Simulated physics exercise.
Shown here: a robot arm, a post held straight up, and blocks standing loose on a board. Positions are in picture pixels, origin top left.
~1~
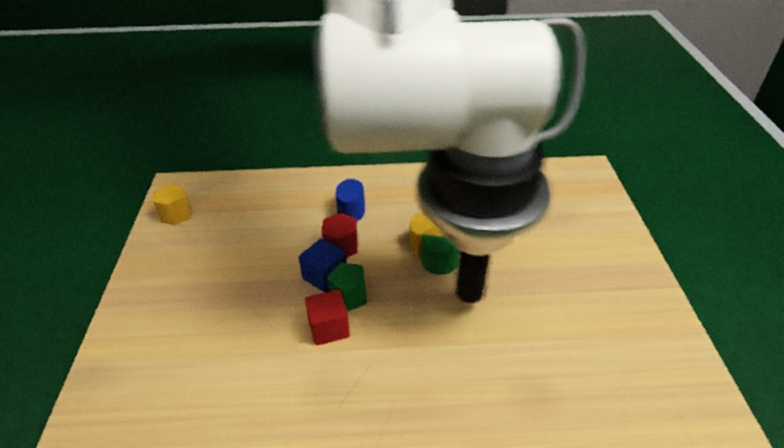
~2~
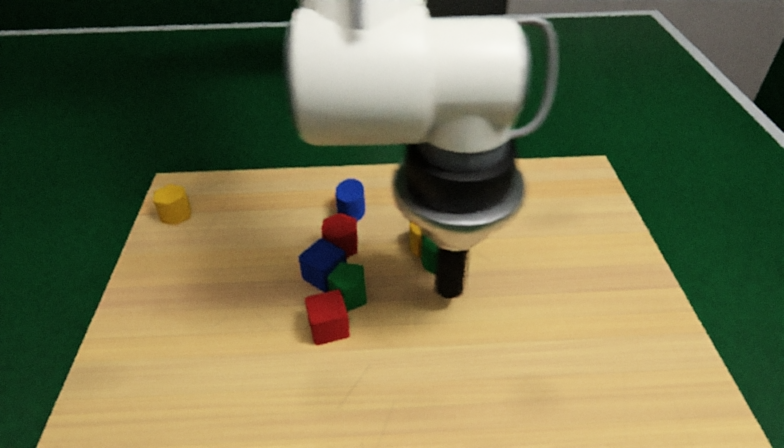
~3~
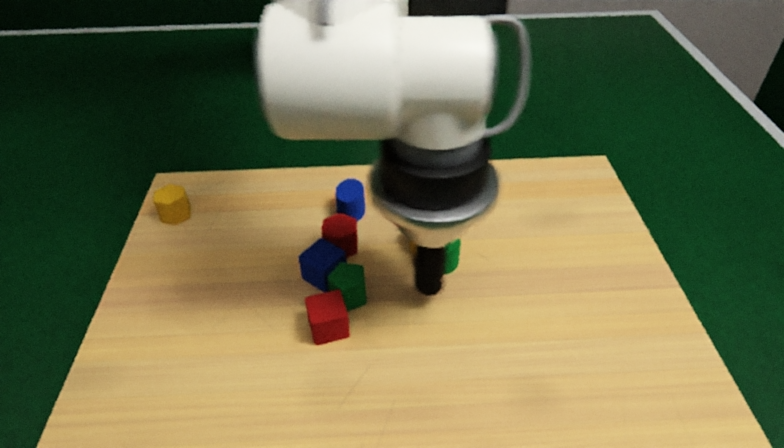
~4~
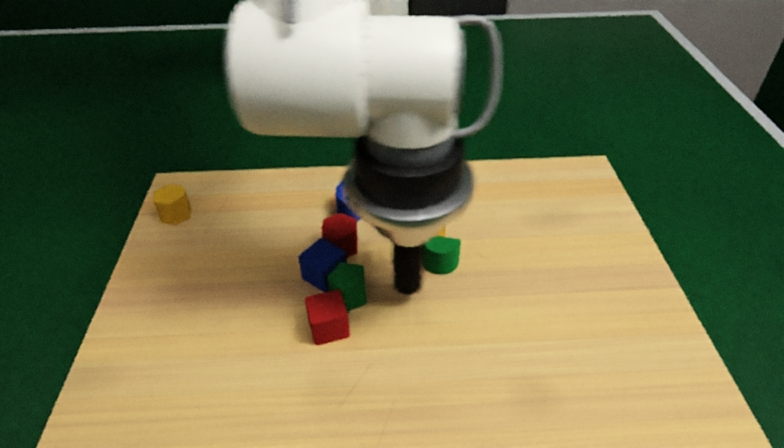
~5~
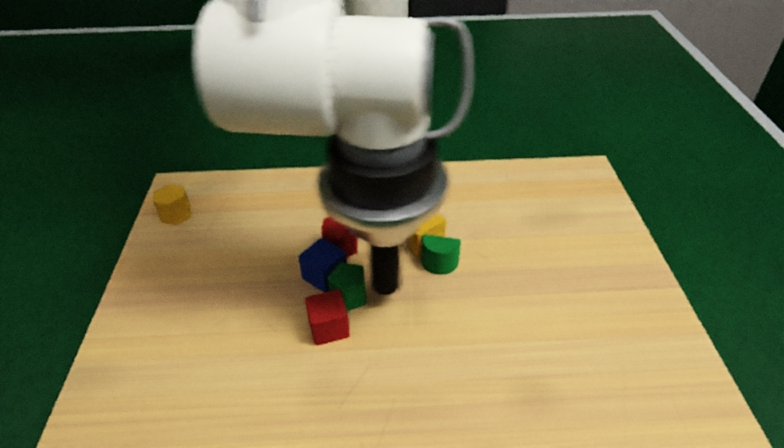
Robot arm sliding an upright black post steadily leftward across a wooden board, past motionless coloured blocks, nearing a loose cluster.
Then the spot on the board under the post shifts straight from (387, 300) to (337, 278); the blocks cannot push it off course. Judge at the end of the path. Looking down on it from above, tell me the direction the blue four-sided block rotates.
It goes round the way clock hands do.
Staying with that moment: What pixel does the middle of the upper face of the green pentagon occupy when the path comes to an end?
Most likely (310, 273).
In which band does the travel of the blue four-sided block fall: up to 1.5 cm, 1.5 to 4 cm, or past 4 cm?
Shift: 1.5 to 4 cm.
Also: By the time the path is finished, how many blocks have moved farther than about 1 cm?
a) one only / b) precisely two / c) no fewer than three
Correct choice: B.
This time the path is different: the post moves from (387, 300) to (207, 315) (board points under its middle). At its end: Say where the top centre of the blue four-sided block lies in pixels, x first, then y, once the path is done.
It sits at (302, 244).
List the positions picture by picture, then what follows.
The first frame shows lower end of the post at (470, 292), tops of blocks, blue four-sided block at (322, 254), red four-sided block at (326, 306), red hexagon at (339, 225), green pentagon at (348, 275).
The second frame shows post at (450, 288), blocks as before.
The third frame shows post at (429, 285), blocks as before.
The fourth frame shows post at (408, 284), blocks as before.
The fifth frame shows post at (386, 284), blue four-sided block at (322, 254), red four-sided block at (326, 306), red hexagon at (339, 225), green pentagon at (348, 275).
On the path given first. Halfway along, post at (360, 273); blue four-sided block at (310, 251), turned 25° clockwise; red four-sided block at (321, 306), turned 15° anticlockwise; green pentagon at (328, 272), turned 20° anticlockwise.
At the end, post at (335, 263); blue four-sided block at (300, 248), turned 25° clockwise; red four-sided block at (320, 306), turned 20° anticlockwise; red hexagon not moved; green pentagon at (310, 273), turned 50° anticlockwise.
